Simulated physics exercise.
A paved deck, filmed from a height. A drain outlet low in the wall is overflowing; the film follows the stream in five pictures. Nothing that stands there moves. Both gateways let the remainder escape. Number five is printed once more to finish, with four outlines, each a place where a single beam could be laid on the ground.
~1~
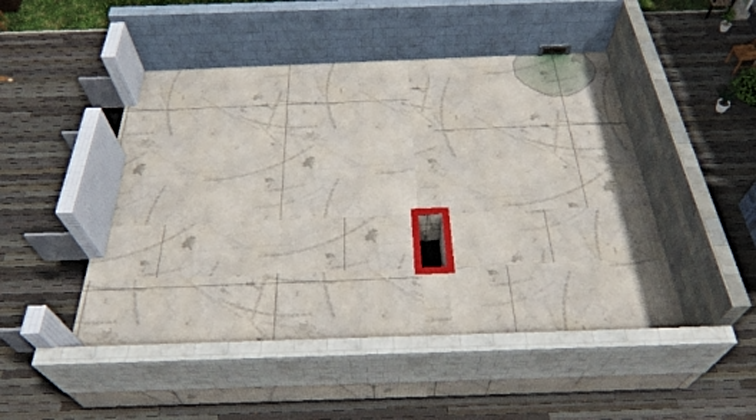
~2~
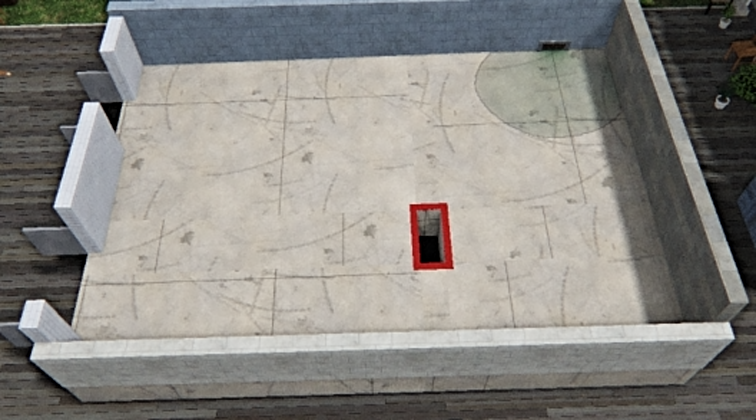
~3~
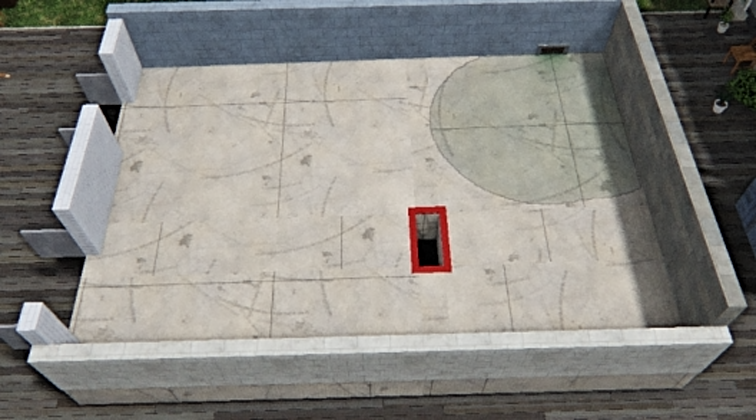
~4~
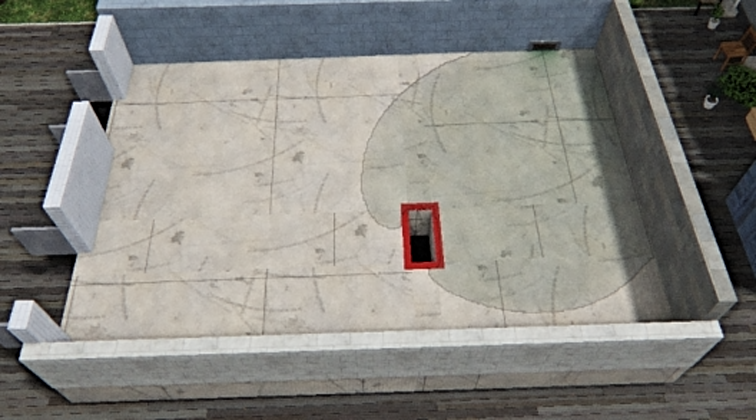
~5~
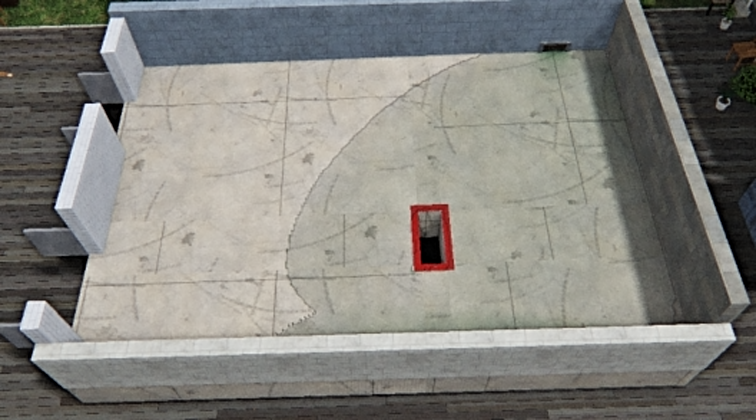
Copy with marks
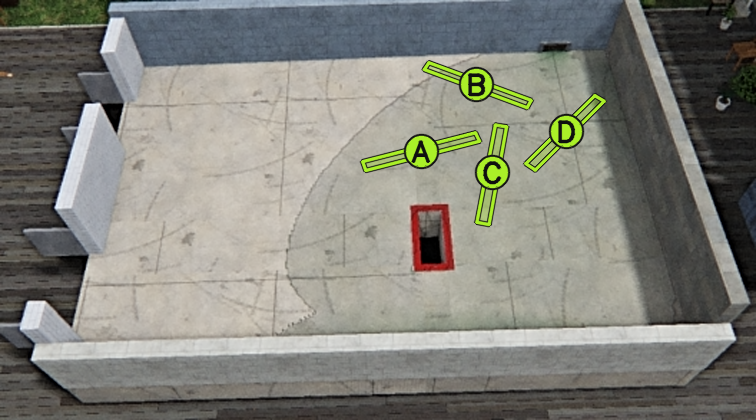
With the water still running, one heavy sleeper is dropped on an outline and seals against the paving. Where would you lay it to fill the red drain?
Go for D.
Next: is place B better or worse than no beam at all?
Place B is worse.
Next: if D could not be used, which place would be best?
That is place A.
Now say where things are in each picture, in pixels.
In the first frame, outfall at (554, 50); red drain at (432, 240); open gate at (95, 300); open gate at (132, 130); front seen at (526, 84), 2 % of the ground wet; red drain still dry.
In the second frame, front seen at (580, 133), 9 % of the ground wet; red drain still dry.
In the third frame, front seen at (528, 198), 19 % of the ground wet; red drain still dry.
In the fourth frame, front seen at (483, 297), 36 % of the ground wet; red drain taking water.
In the fifth frame, front seen at (309, 302), 51 % of the ground wet; red drain taking water.
On the marked copy, A from (364, 166) to (477, 137); B from (426, 66) to (529, 103); C from (482, 223) to (500, 125); D from (530, 166) to (599, 98).
Choosing A, about 16 % of the stream goes into the red drain, about 84 % out by the gates.
Choosing B, about 9 % of the stream goes into the red drain, about 90 % out by the gates.
Choosing C, about 9 % of the stream goes into the red drain, about 90 % out by the gates.
Choosing D, about 31 % of the stream goes into the red drain, about 68 % out by the gates.
